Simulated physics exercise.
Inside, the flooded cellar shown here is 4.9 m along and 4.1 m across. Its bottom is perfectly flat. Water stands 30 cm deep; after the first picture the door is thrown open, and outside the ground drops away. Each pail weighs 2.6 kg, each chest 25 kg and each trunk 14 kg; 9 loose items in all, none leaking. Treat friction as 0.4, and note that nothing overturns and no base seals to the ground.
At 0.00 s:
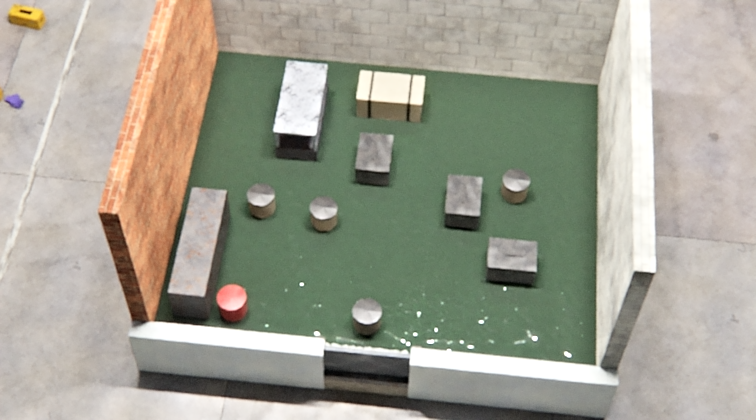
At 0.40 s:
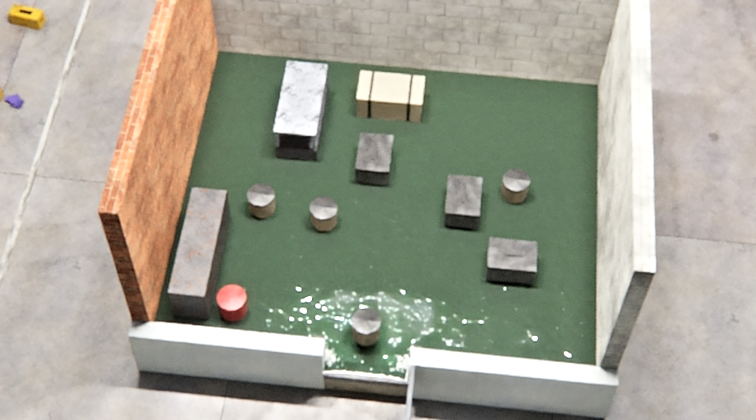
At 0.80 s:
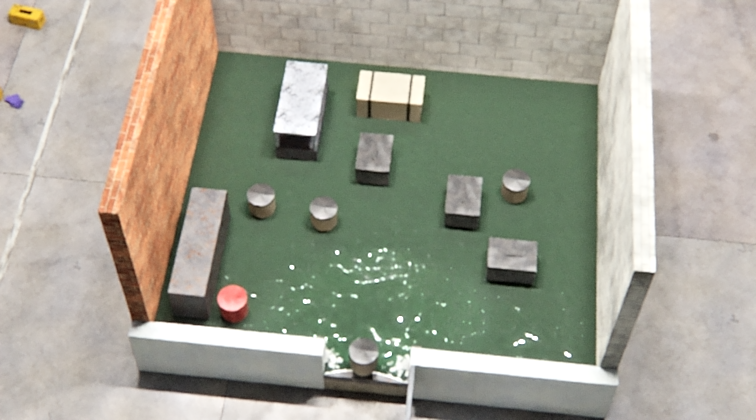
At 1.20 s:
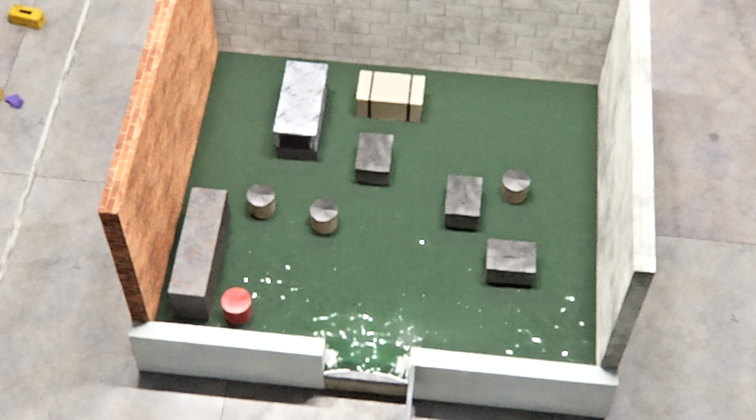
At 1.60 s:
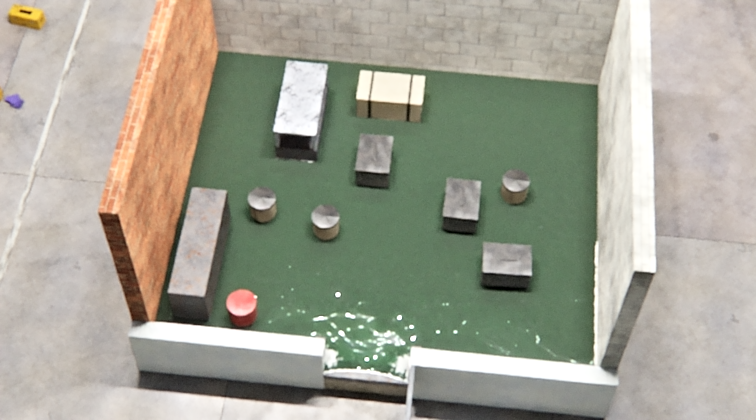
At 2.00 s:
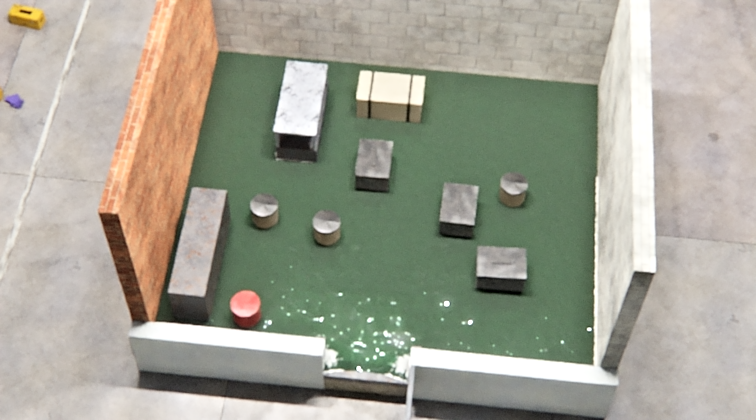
In the video, a gap opens in the front wall of a walled enclosure of green water, and the nearest round grey object drifts through it and out of sight before the red pail and several other items shift slightly.
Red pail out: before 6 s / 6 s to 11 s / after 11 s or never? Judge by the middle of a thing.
Departure: Mid-window.
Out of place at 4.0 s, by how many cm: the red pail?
Around 30 centimetres.
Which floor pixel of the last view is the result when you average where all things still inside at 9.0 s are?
Around (390, 266).
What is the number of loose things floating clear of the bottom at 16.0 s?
2 of them.
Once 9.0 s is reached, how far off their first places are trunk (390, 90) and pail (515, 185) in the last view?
Answer, in order asked: 40 cm, 80 cm.
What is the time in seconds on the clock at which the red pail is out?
Roughly 8.0 s, I'd say.
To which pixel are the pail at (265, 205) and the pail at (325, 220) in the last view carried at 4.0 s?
Roughly (265, 232), then roughly (326, 251).
After 4.0 s the red pail is near (259, 312), 0.3 m from its start, afloat; 1 of 9 are out; 8 afloat.
After 9.0 s the red pail has gone out (at 8.0 s); 3 of 9 are out; 6 afloat.
After 16.0 s the red pail has gone out (at 8.0 s); 7 of 9 are out; 2 afloat.
After 20.0 s the red pail has gone out (at 8.0 s); 7 of 9 are out; 2 afloat.
